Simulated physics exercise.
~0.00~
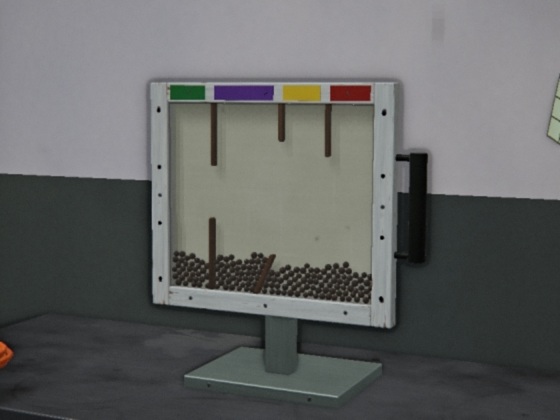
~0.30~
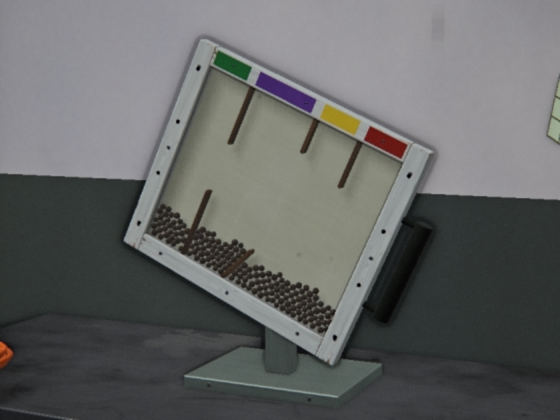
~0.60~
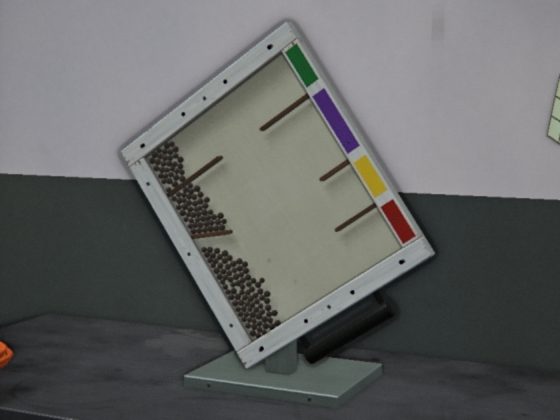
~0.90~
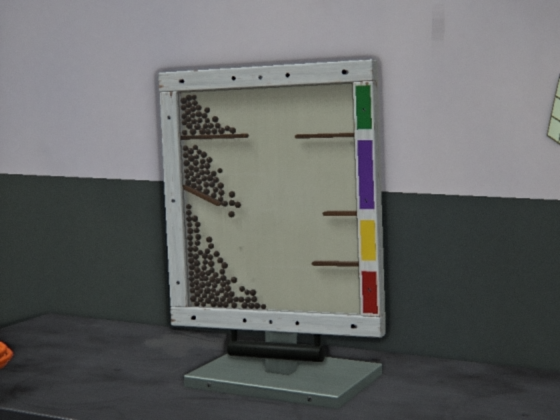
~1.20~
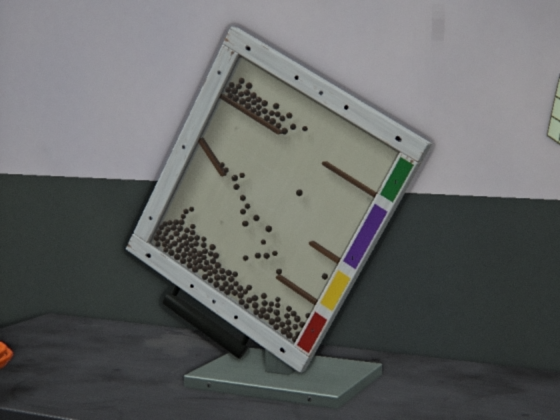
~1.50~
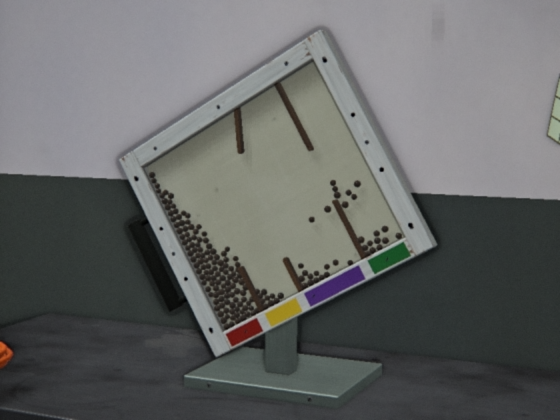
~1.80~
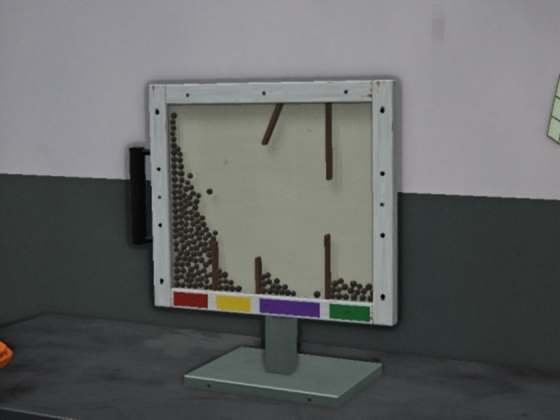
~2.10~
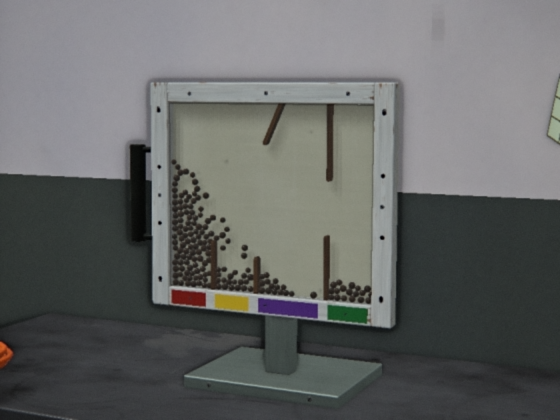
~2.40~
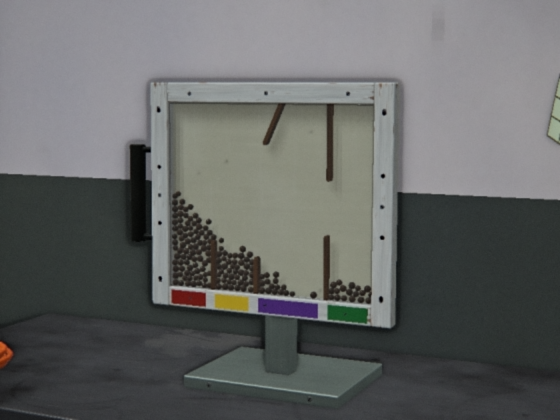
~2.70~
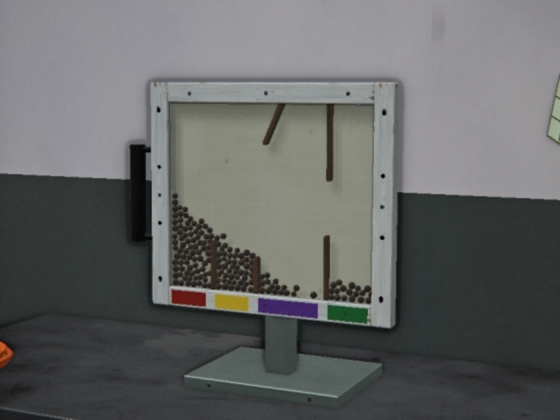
On a dark tabletop, a framed case turns upside down and brown beads heap left.
